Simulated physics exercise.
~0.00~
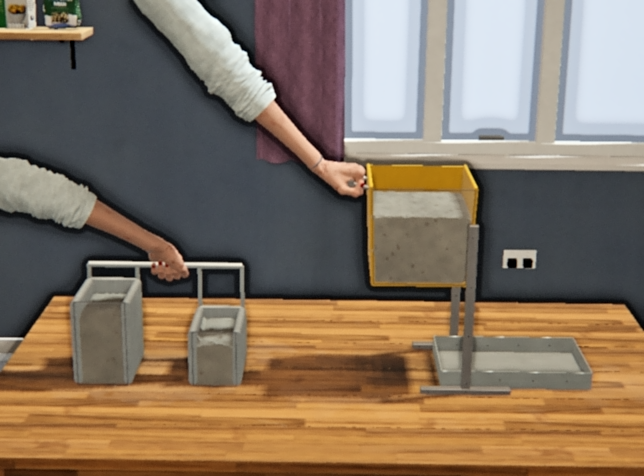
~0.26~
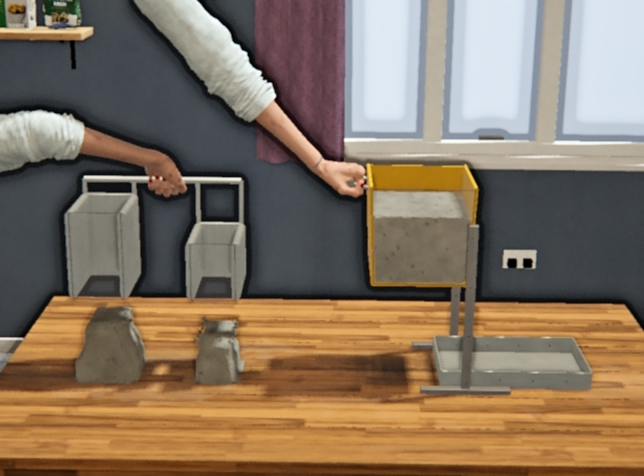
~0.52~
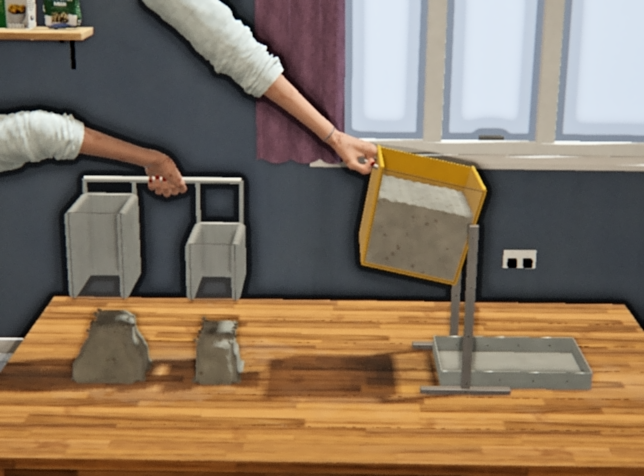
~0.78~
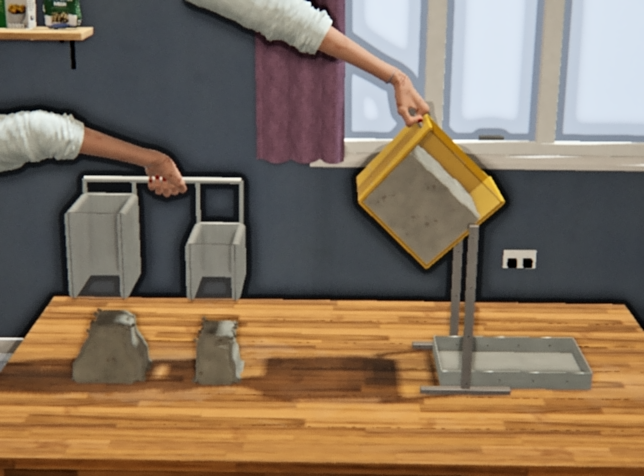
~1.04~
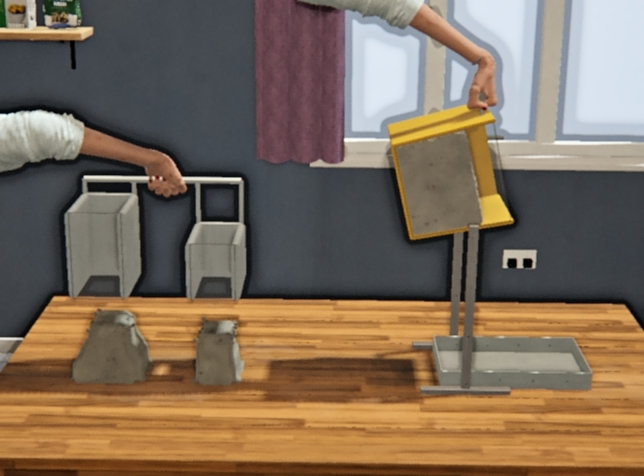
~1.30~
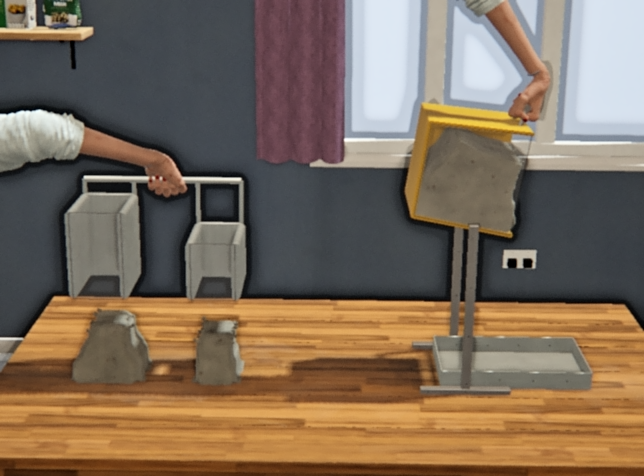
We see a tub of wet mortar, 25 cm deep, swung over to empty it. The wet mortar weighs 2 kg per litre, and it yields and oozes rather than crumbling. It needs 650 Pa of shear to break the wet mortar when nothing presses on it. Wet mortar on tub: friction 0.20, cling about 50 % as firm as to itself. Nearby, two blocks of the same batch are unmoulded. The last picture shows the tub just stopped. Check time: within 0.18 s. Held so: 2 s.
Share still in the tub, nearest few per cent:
43 %.
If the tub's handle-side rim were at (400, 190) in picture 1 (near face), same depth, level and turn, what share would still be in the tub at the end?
Roughly 70 %.
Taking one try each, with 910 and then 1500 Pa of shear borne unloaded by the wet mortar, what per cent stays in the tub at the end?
First 45 %, second 95 %.
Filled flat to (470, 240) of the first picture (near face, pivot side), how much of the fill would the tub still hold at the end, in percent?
About 55 per cent.
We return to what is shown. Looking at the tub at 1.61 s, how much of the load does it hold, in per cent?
Some 45 per cent.
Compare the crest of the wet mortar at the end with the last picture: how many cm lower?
About 12 cm.
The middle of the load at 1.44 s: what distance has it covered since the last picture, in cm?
I'd estimate roughly 7 centimetres.
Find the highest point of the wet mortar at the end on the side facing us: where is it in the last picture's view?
Peak location: Approx. (455, 189).
After 1.44 s, the tub is at 98 degrees and holds 72 %.
After 1.61 s, the tub is at 98 degrees and holds 47 %.
After 1.78 s, the tub is at 98 degrees and holds 43 %.
After 1.95 s, the tub is at 98 degrees and holds 43 %.
After 3.30 s, the tub is at 98 degrees and holds 43 %.
